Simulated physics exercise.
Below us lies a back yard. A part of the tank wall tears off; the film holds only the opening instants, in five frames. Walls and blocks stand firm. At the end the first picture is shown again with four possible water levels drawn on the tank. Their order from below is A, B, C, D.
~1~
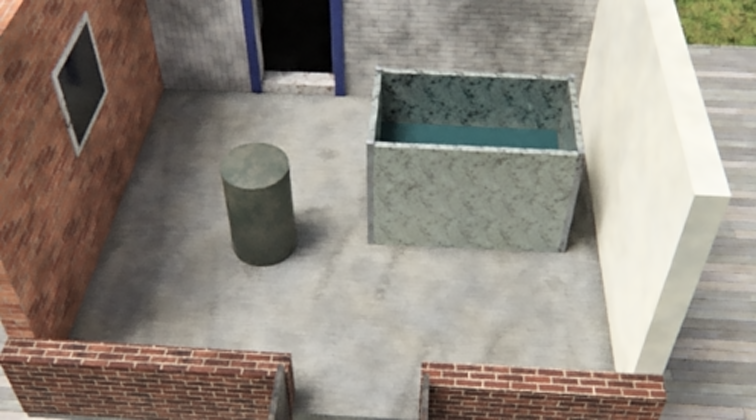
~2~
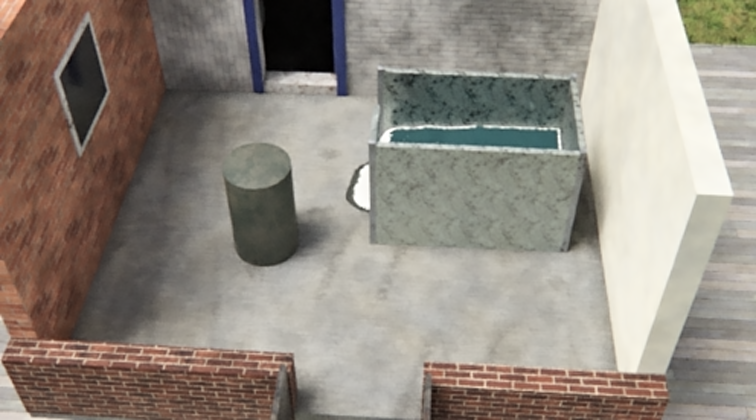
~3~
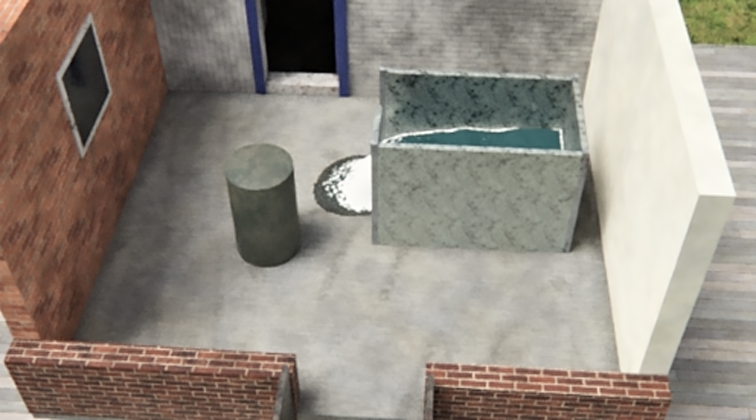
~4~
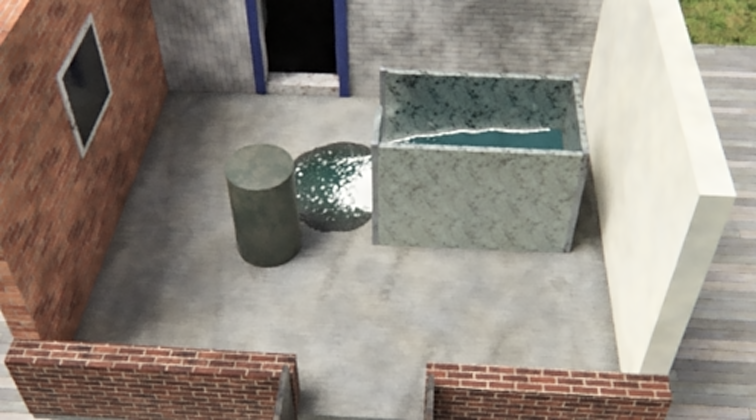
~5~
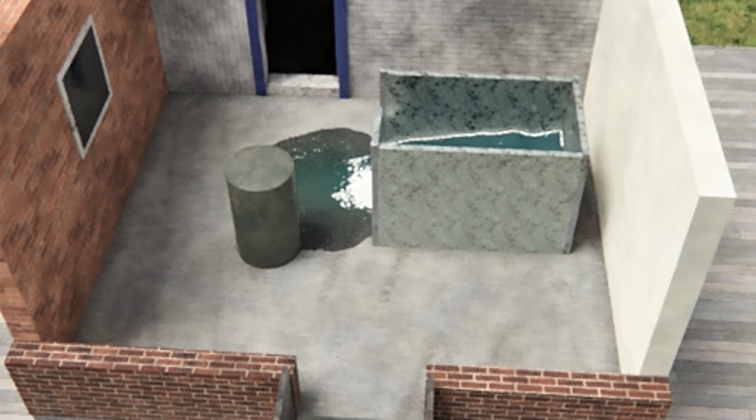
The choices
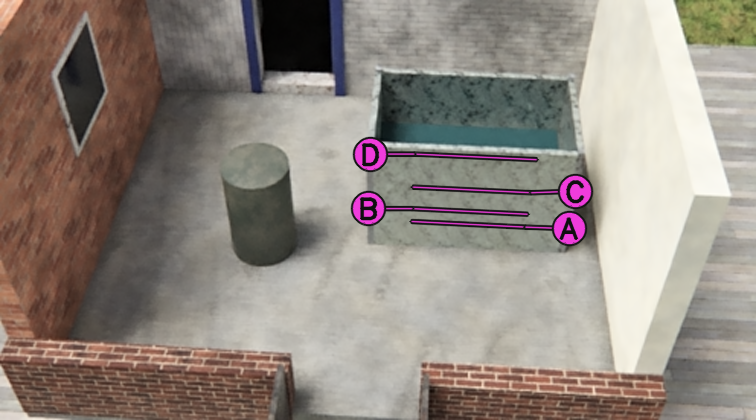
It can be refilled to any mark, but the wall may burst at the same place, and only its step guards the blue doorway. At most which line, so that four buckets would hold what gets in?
That is line C.
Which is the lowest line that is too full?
That is line D.
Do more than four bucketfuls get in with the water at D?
Yes, it does.
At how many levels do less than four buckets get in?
Three of them.
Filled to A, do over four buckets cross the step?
No, not at all.
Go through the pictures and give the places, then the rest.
In the first frame, water in the tank at rest, its middle at (470, 159); foot of the blue doorway at (299, 93); open gate at (356, 353).
In the second frame, 1 % of the ground under water, visible out to (364, 204).
In the third frame, 2 % of the ground under water, visible out to (323, 192).
In the fourth frame, 6 % of the ground under water, visible out to (331, 215).
In the fifth frame, 11 % of the ground under water, visible out to (345, 239).
In magenta, A at (468, 224); B at (469, 211); C at (471, 189); D at (475, 156); from the bottom up A, B, C, D.
If A is chosen, nothing gets over.
If B is chosen, nothing gets over.
If C is chosen, a bucket or two gets in.
If D is chosen, about 11 bucketfuls get in.
